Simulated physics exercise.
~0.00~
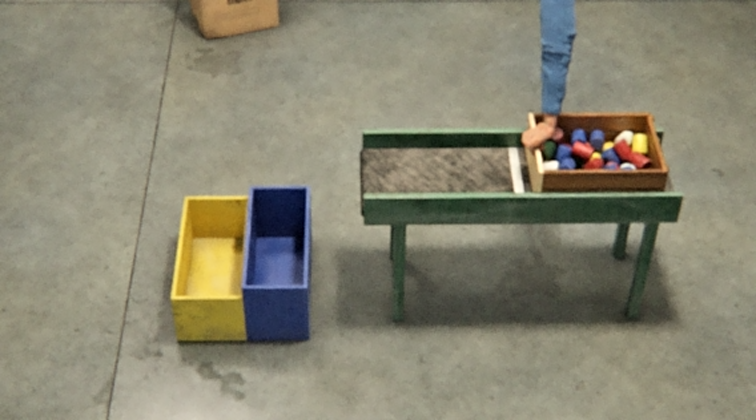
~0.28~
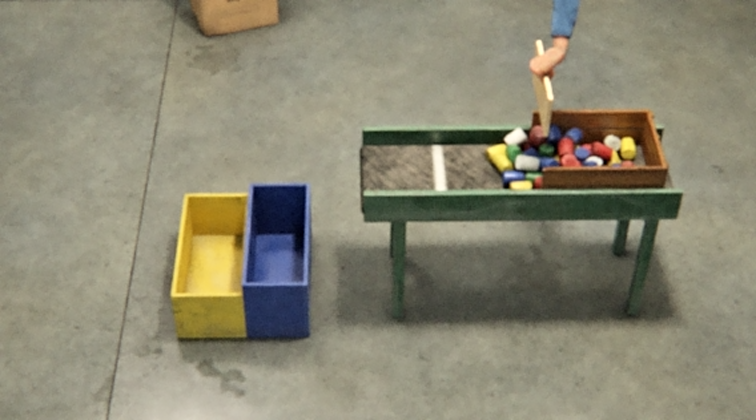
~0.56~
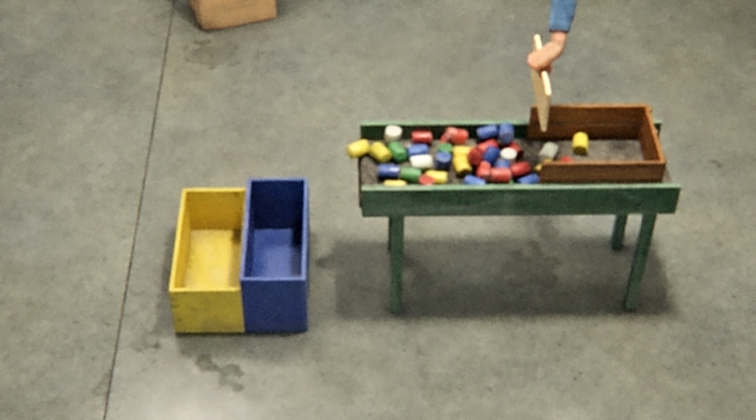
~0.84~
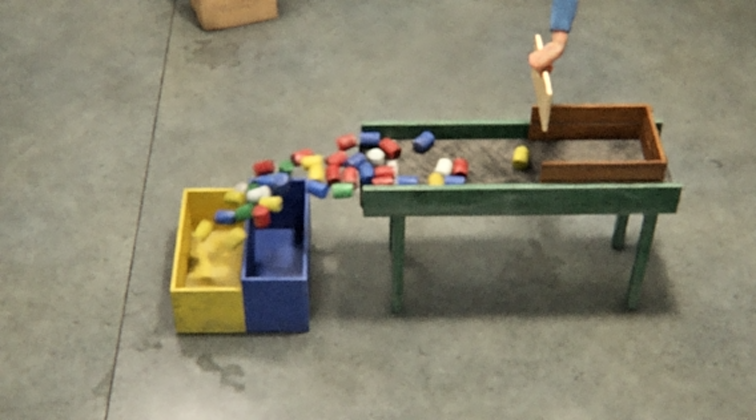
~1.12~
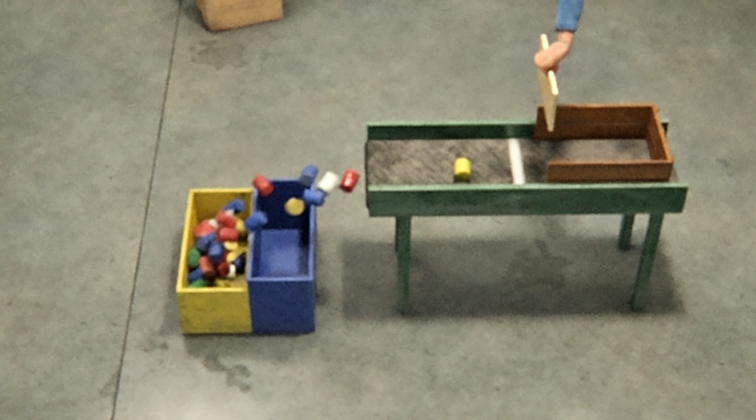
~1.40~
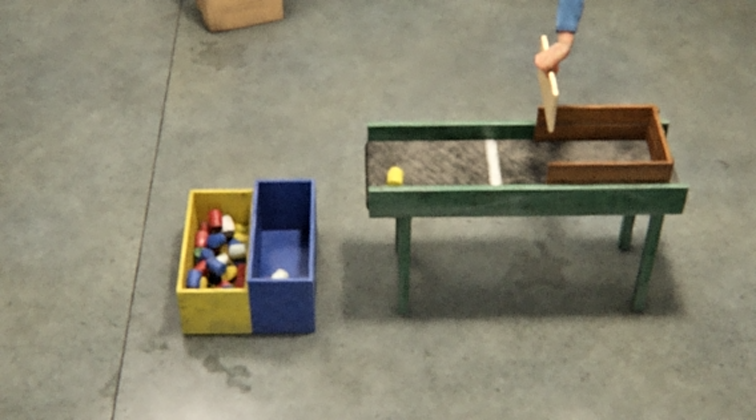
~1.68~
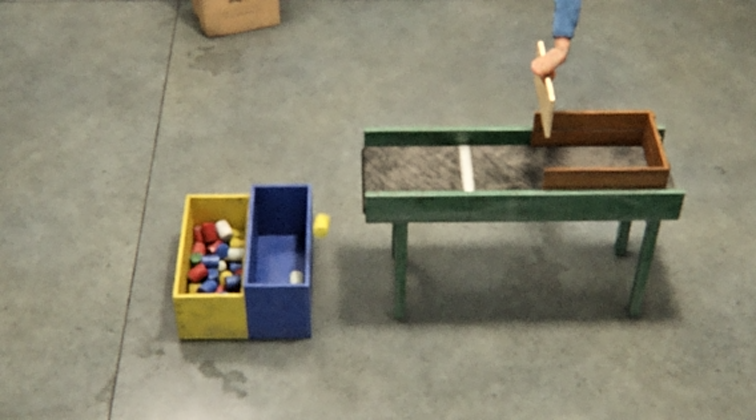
Concrete floor, a hand holding up a gate as a belt carries coloured pieces left, most flying into the yellow tub, few into the blue.
